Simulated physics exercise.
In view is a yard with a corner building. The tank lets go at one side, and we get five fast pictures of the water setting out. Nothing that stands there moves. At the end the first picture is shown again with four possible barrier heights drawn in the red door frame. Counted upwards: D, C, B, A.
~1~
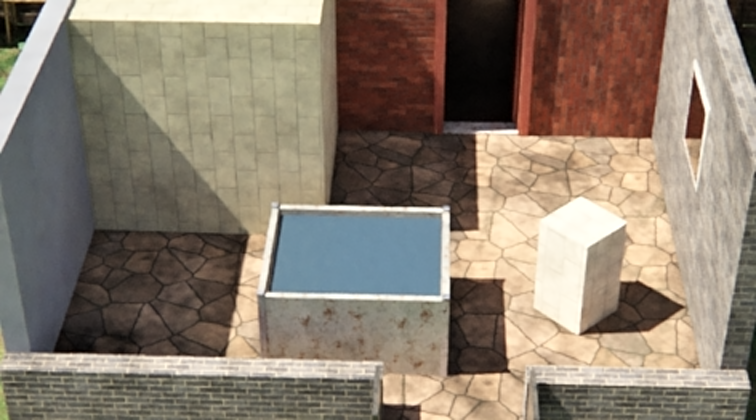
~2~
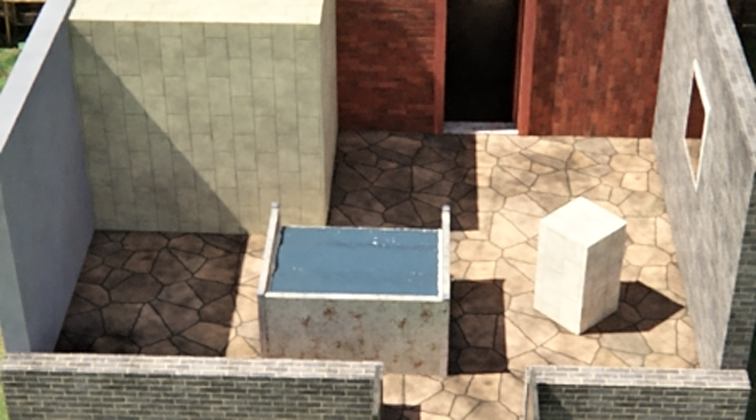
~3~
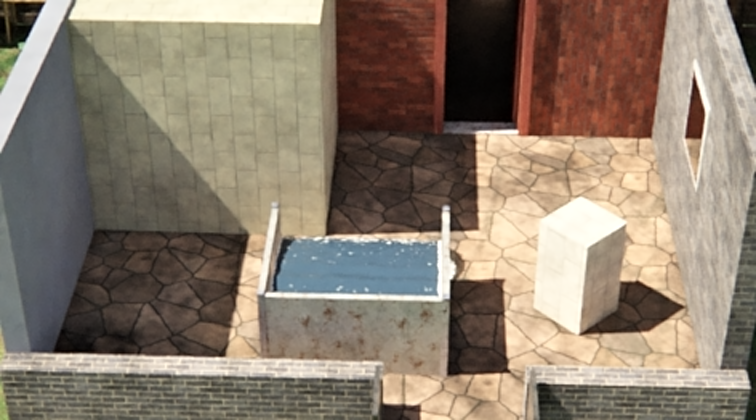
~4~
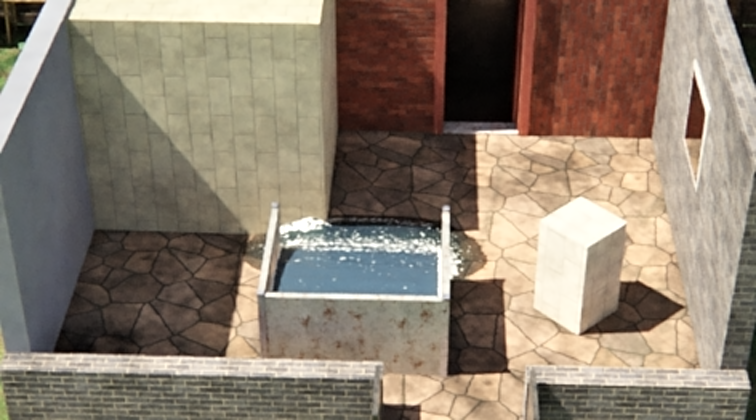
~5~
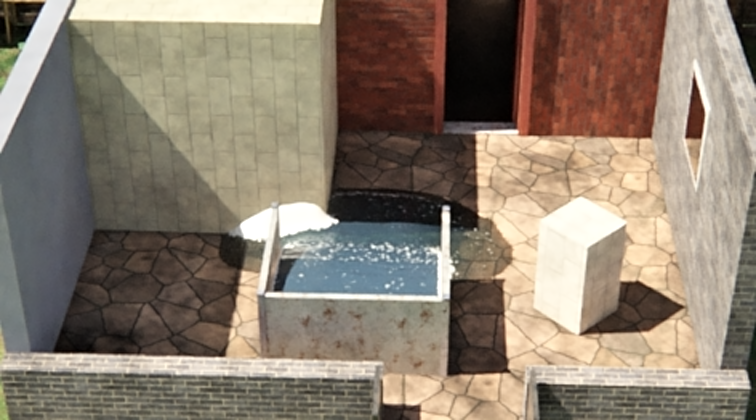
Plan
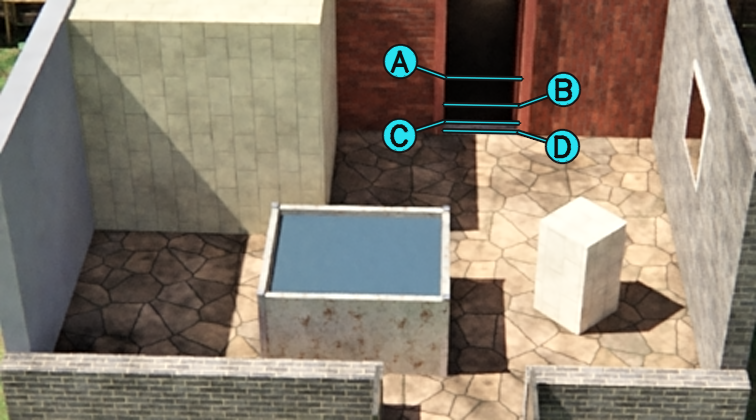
Water in a stone tank surges out through its open back and spreads across the paving.
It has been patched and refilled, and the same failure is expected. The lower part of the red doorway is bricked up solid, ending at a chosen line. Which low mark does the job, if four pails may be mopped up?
B will do.
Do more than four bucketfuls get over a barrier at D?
Yes, it does.
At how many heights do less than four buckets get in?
Two.
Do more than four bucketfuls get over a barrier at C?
Yes.
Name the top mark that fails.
It is C.
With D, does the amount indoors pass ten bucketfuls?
Yes, clearly.
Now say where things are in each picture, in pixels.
Water in the tank at rest, its middle at (357, 257); foot of the red doorway at (480, 134); open gate at (455, 359).
Water covers 2 % of the ground, its front hidden from here.
Water covers 6 % of the ground, its front hidden from here.
Water covers 10 % of the ground, its front hidden from here.
Water covers 15 % of the ground and shows as far out as (443, 202).
On the marked copy, A at (483, 78); B at (482, 105); C at (481, 122); D at (480, 131); from the bottom up D, C, B, A.
For mark A, nothing gets over.
For mark B, a splash gets over, under a bucket.
For mark C, about 10 bucketfuls get in.
For mark D, dozens of bucketfuls pour in.
